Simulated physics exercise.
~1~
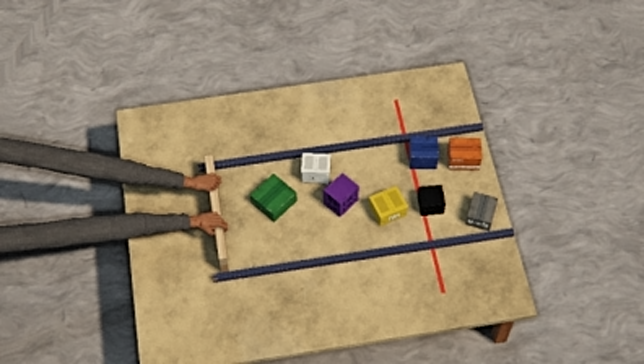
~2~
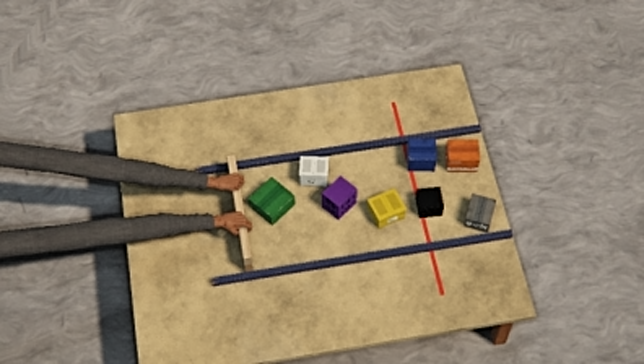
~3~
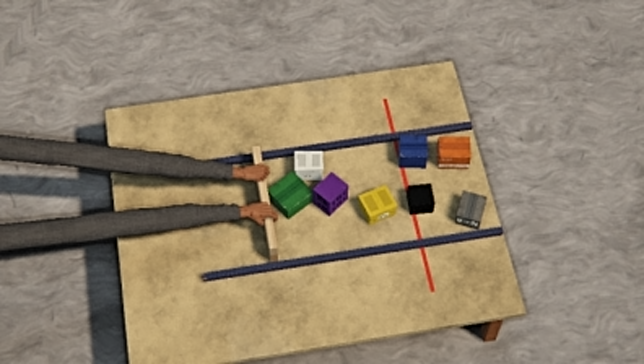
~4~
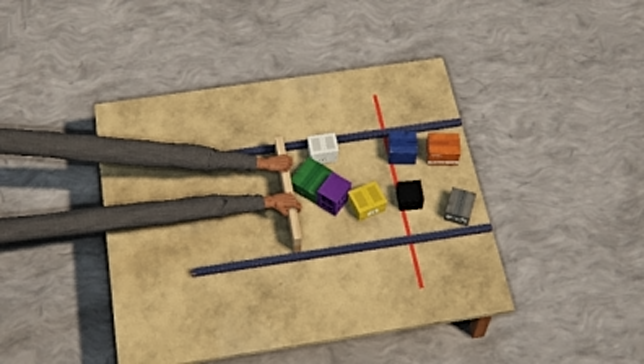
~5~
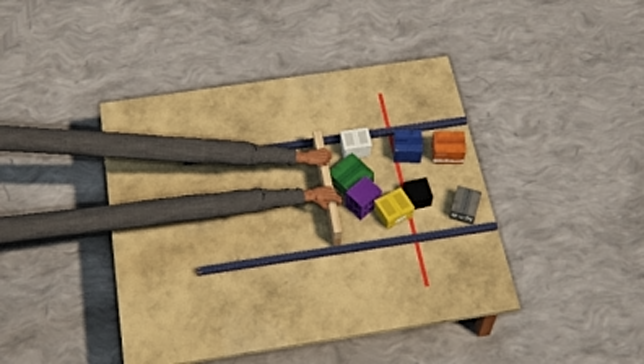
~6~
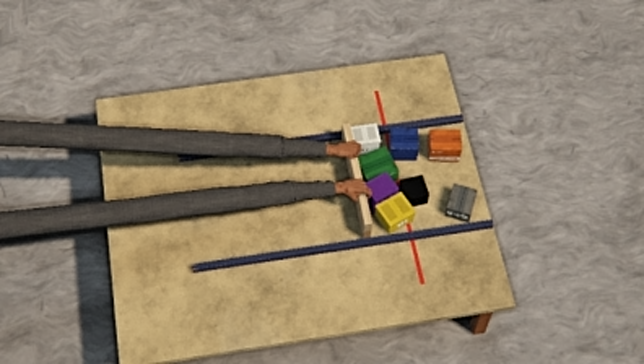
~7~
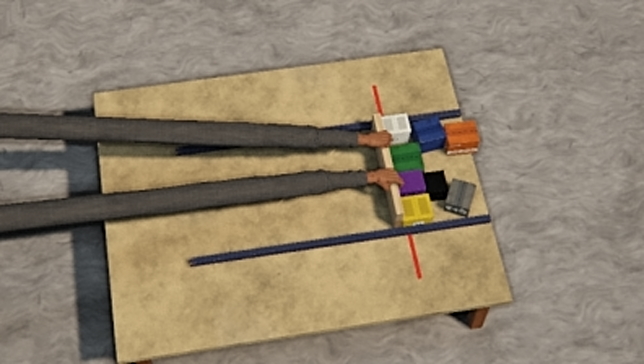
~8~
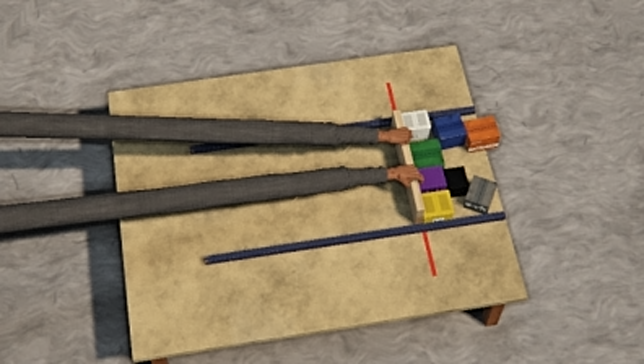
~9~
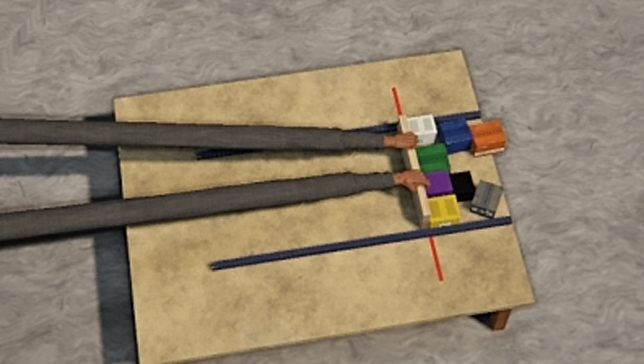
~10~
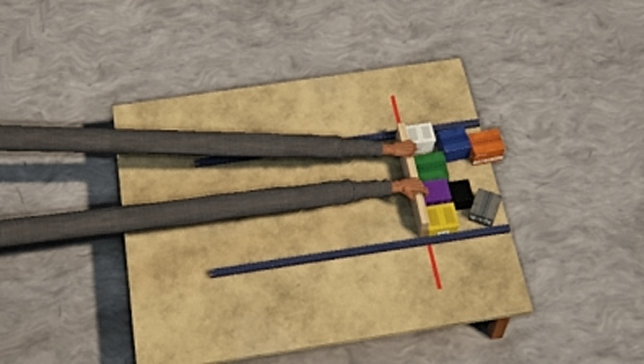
In this clip, two hands push a wooden plank rightward between dark rails on a raised board, gathering green, white, purple and yellow blocks against blue, orange, black and gray ones. The plank stops near the red line, with every block still on the board.
